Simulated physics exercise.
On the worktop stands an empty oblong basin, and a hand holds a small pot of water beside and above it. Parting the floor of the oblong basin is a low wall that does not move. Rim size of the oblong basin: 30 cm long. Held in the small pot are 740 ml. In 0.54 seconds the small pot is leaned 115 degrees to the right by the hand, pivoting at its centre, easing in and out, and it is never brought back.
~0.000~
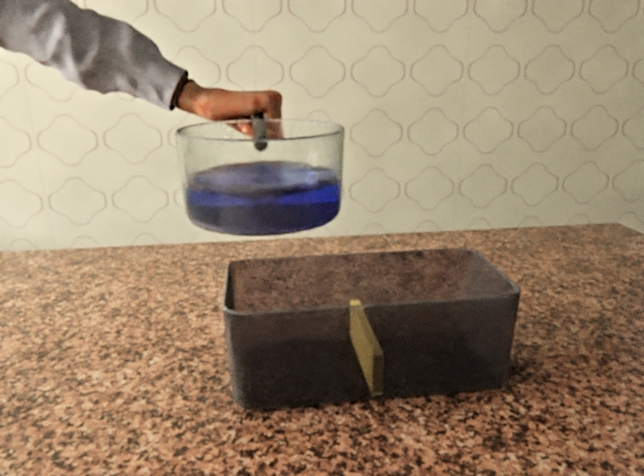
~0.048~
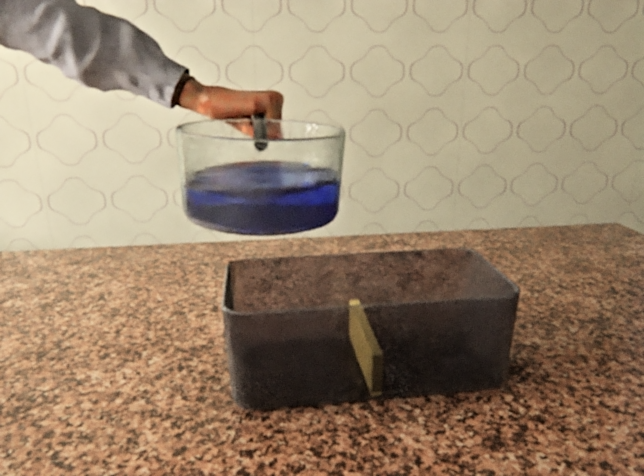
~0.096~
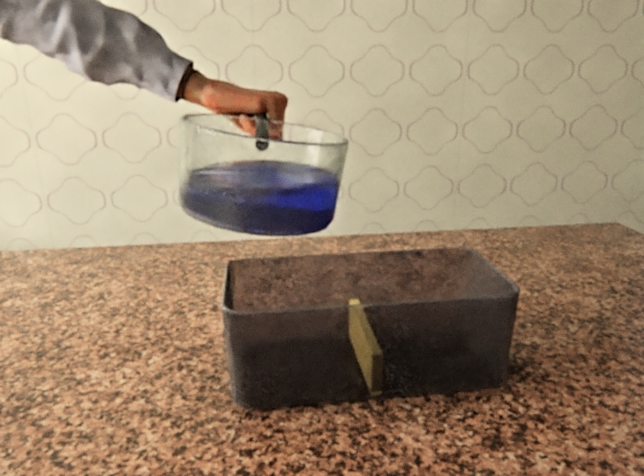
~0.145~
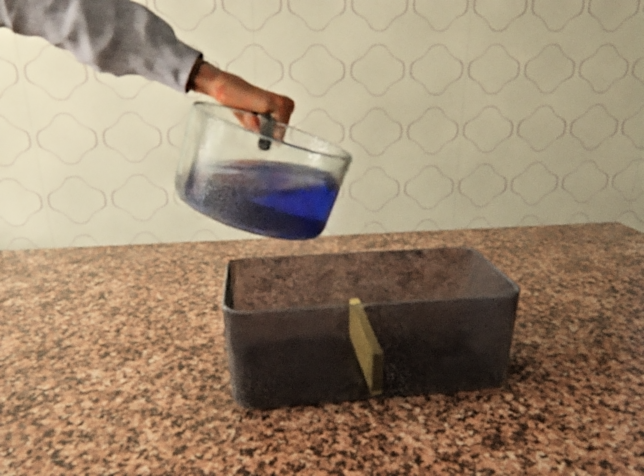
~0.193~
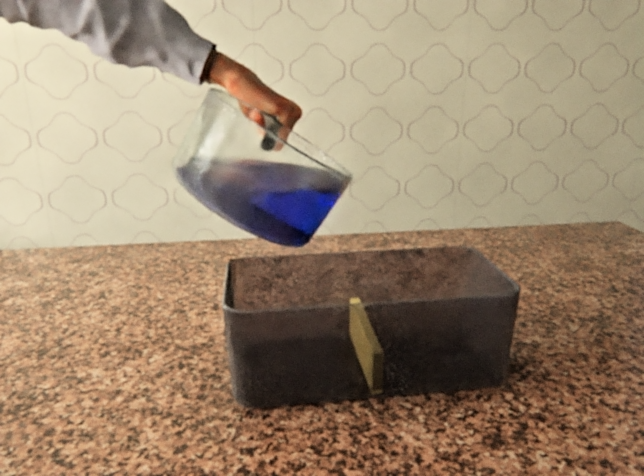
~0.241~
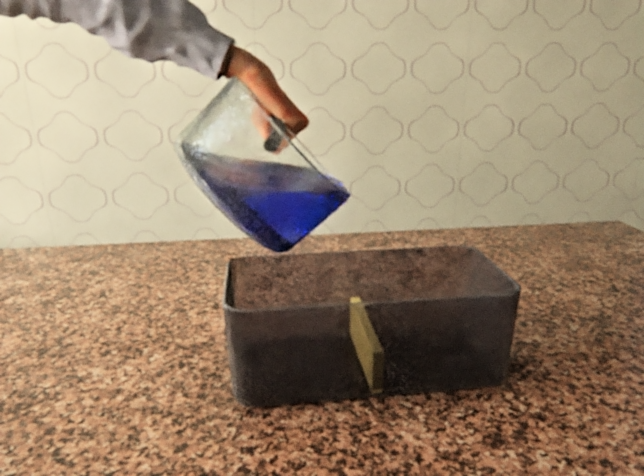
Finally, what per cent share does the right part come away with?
Roughly 31 per cent.
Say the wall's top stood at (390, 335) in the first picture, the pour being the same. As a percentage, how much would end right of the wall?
Estimate: Close to 20 per cent.
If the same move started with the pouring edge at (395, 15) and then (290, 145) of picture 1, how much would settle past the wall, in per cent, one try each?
It comes to 75 per cent, and then 15 per cent.
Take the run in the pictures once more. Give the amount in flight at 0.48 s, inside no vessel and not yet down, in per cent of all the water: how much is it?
Roughly 26 percent.
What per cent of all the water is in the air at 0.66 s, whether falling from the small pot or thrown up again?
Around 10 percent of the liquid.
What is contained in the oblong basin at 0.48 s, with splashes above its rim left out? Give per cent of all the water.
Around 56 percent.
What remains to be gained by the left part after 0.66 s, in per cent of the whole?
Around 6 per cent.
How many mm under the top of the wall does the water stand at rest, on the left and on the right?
Noted: Left near 24 mm, right near 38 mm.
By 0.48 s the tilt is 112° and 18 per cent is still to pour, 32 is left of the wall and 24 right of it.
By 0.66 s the tilt is 115° and 4 per cent is still to pour, 59 is left of the wall and 27 right of it.
By 0.84 s the tilt is 115° and 0 per cent is still to pour, 65 is left of the wall and 30 right of it.
By 1.04 s the tilt is 115° and 0 per cent is still to pour, 66 is left of the wall and 31 right of it.
At rest 66 per cent lies left of the wall, 31 right of it and 4 outside.
